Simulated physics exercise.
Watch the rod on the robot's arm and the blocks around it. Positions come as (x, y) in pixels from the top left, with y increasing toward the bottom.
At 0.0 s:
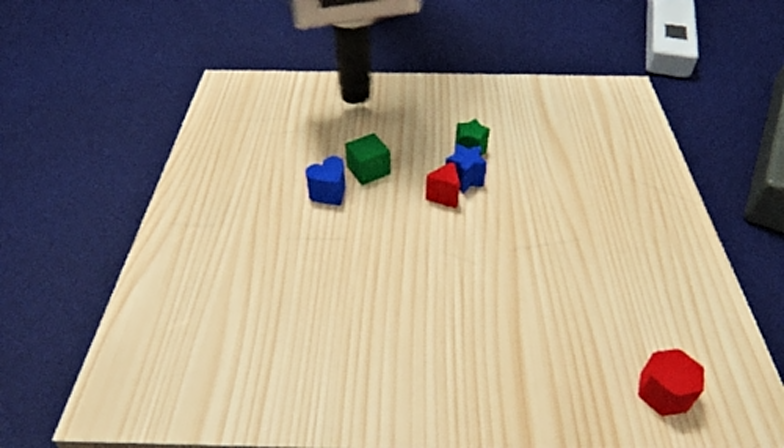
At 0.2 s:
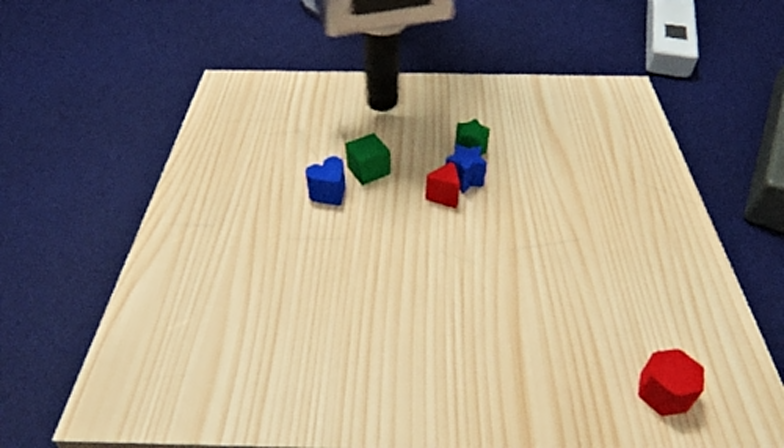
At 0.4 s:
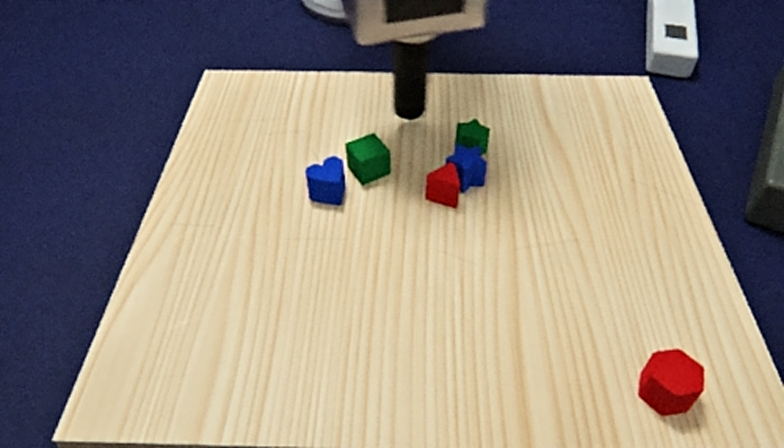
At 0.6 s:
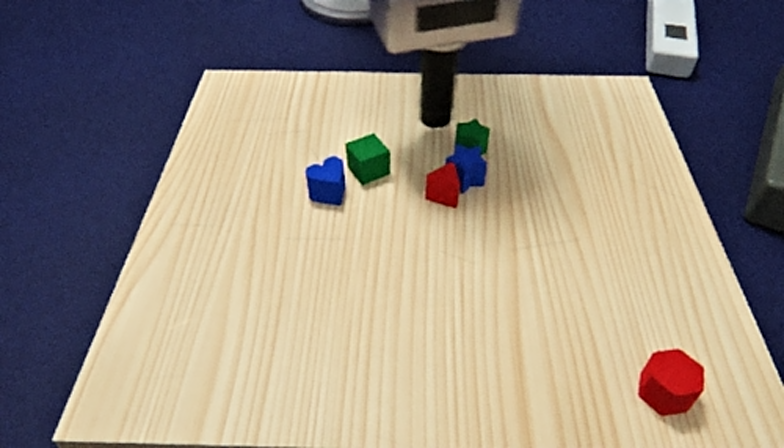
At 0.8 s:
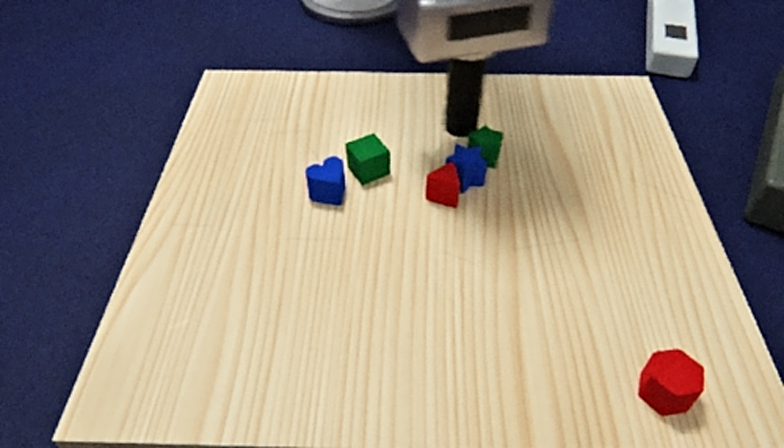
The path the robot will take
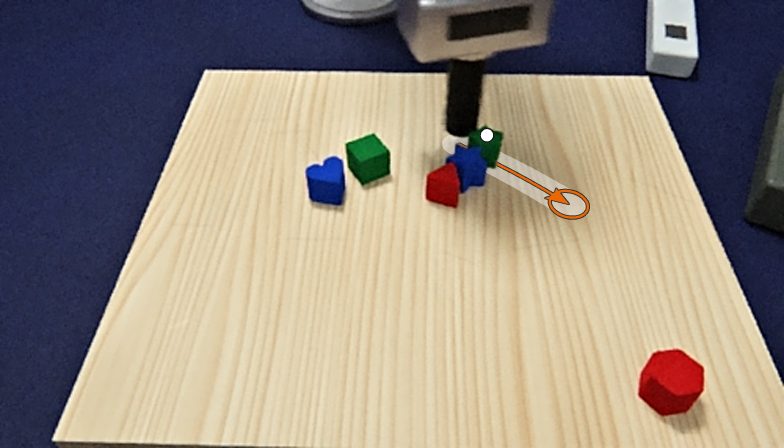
On a pale wooden board, a robot arm's dark rod moved right past a green cube and a blue heart, then nudged the green star slightly right, while the other colored blocks stayed still.
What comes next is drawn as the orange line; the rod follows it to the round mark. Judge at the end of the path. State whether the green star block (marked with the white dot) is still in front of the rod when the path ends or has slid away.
The rod still pushes it.
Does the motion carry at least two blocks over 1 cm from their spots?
My answer is no.
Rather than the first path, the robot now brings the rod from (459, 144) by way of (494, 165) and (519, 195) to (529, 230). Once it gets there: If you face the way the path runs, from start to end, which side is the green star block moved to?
Sideways, to the left.
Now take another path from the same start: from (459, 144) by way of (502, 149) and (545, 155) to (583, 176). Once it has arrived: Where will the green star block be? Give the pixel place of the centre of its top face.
By then it is at (513, 146).
The line goes straight from (459, 144) to (569, 204); the dot is on the green star block.
What follows on the original path. One third of the way, rod at (498, 146); blue star block at (470, 157), turned 20° clockwise; green star block at (523, 155).
Two thirds of the way, rod at (536, 166); blue star block at (470, 157), turned 20° clockwise; green star block at (563, 176).
At the end, rod at (574, 187); red three-sided block unmoved; blue star block at (470, 157), turned 20° clockwise; green star block at (603, 199).
